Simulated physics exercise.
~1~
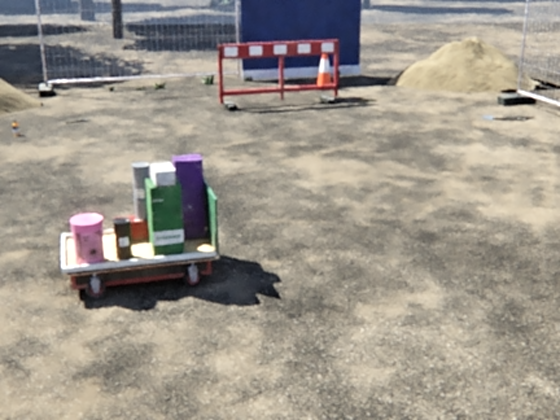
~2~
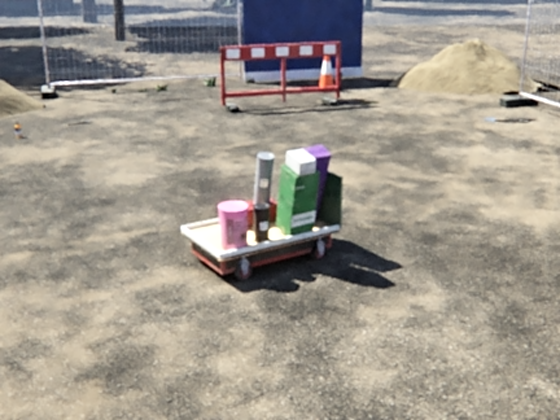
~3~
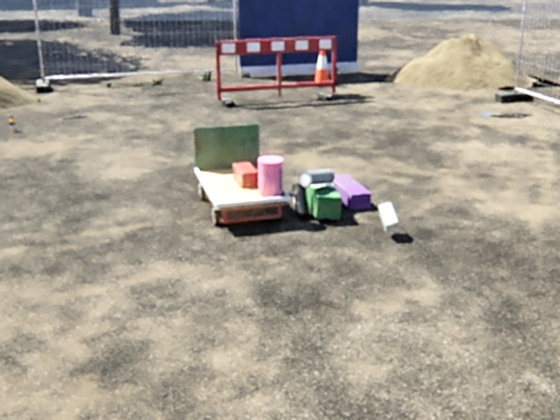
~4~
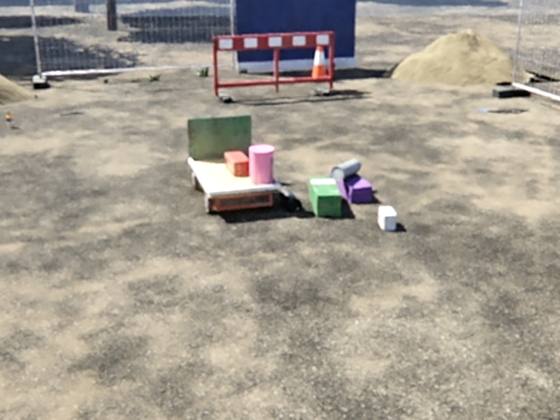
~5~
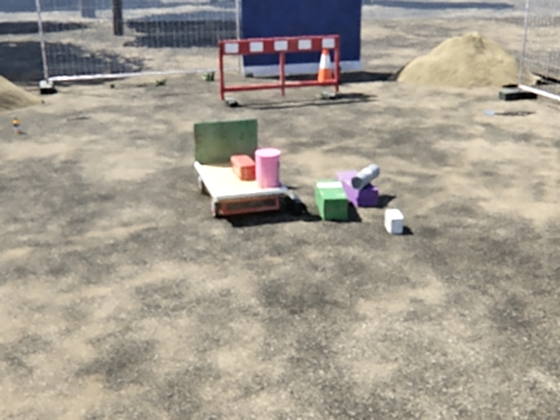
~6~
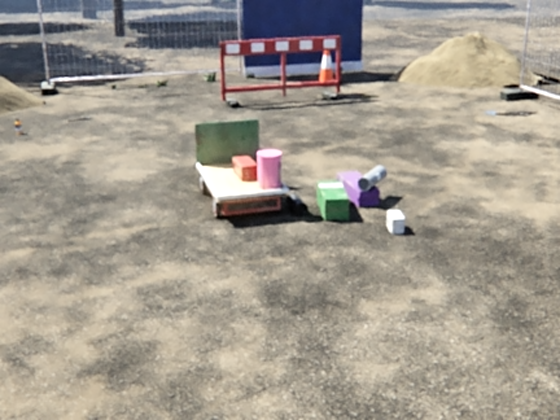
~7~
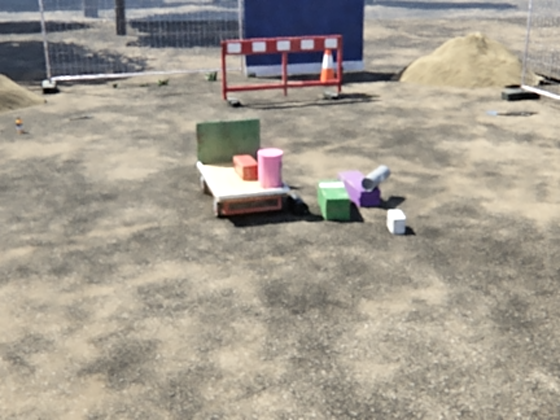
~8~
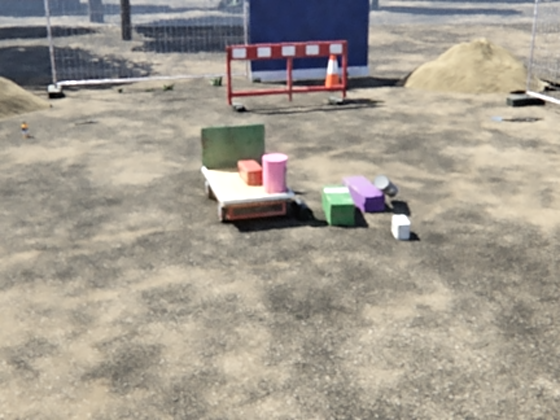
A low wheeled cart loaded with coloured boxes and cylinders stands at left on sunlit, dusty ground, seen from slightly above by a gently swaying camera. A pink pail sits at its near end beside taller green, purple and grey pieces, with a red and white barrier, an orange cone and a sand heap behind. The cart moves right and swings round, and the tall pieces lean. The green, purple, grey, white and black pieces spill off to the right. The cart stops with the pink pail upright and the red parcel toppled on deck, while the grey canister rolls slightly farther right.
